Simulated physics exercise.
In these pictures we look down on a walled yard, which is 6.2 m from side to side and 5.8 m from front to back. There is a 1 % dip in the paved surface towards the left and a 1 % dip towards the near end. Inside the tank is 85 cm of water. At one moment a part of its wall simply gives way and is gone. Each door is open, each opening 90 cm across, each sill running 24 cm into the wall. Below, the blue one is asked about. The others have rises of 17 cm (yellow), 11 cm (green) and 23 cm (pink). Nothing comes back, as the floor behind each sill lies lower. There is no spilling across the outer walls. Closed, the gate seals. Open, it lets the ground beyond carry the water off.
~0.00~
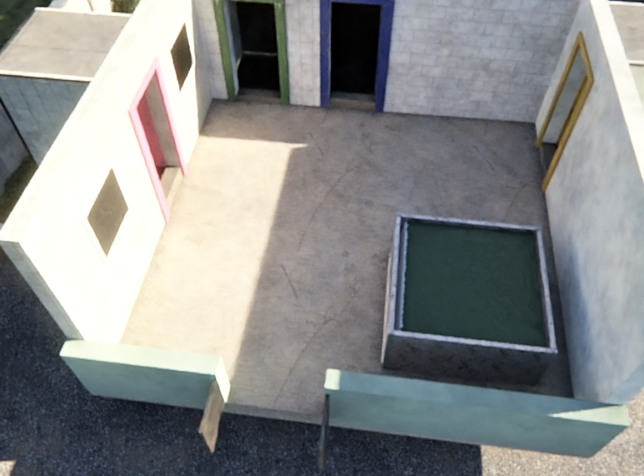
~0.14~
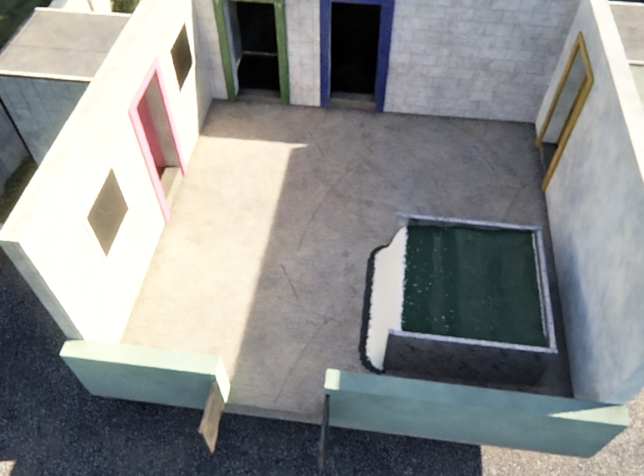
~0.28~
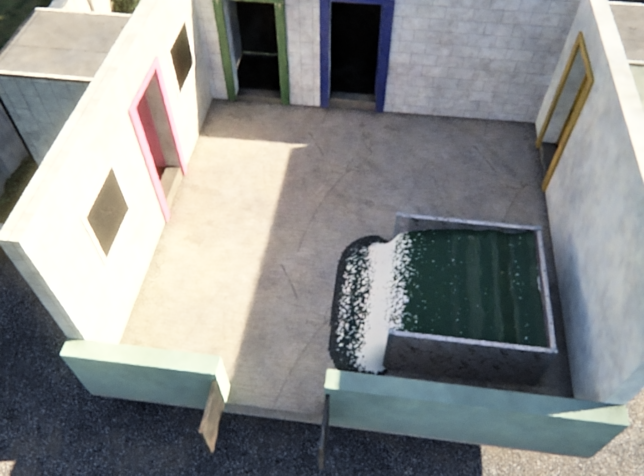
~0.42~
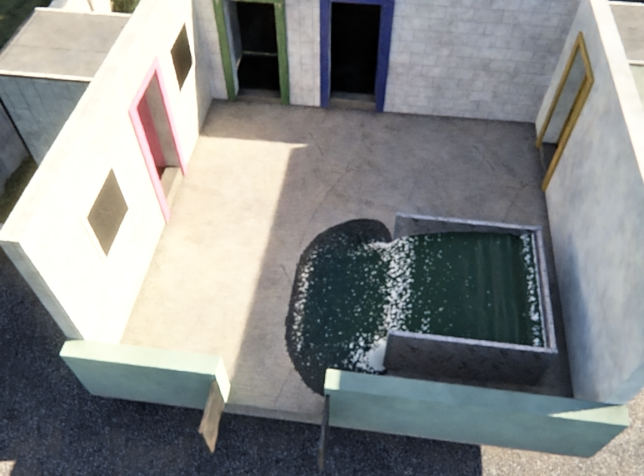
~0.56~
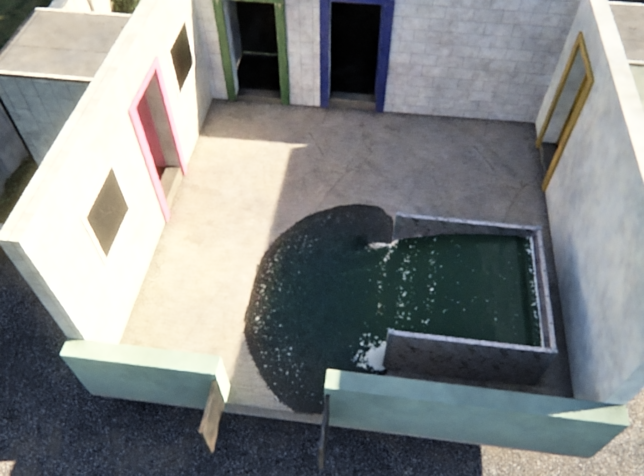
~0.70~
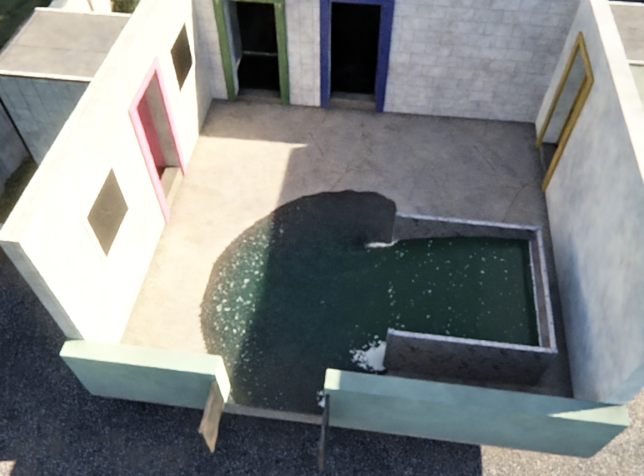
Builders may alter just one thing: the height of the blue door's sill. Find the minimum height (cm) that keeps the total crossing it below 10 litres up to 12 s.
The minimum is roughly 7.5 cm.
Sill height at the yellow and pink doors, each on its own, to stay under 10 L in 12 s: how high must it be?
About 9.5 cm at yellow and 24 cm at pink.
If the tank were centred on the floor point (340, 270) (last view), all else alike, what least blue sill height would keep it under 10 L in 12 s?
A minimum of about 6.5 cm.
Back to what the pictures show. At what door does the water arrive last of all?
Answer: Yellow.
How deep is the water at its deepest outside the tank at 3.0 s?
Up to some 37 centimetres, I'd say.
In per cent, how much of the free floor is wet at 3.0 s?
Close to 50 per cent of it is wet.
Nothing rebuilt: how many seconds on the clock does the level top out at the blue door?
I'd guess close to 5.5 seconds.
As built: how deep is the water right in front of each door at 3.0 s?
In cm - blue: 0, yellow: 0, green: 20, pink: 24.
After 1.4 s water covers 45 % of the floor, deepest (49 cm) near (109, 371); it has not reached the blue door.
After 3.0 s water covers 50 % of the floor, deepest (37 cm) near (213, 99); it has not reached the blue door.
After 12.0 s water covers 100 % of the floor, deepest (12 cm) near (573, 427); 2 cm at the blue door, 0 litres in over its 19 cm sill.
At the blue door as built, the water arrived by 3.7 s and peaked near 12 cm at 5.4 s.
Run again over the same 12 s with other heights there, 17 litres in over 6.5 cm, 7 litres over 8.5 cm. The limit of 10 litres is kept from about 7.5 cm up.
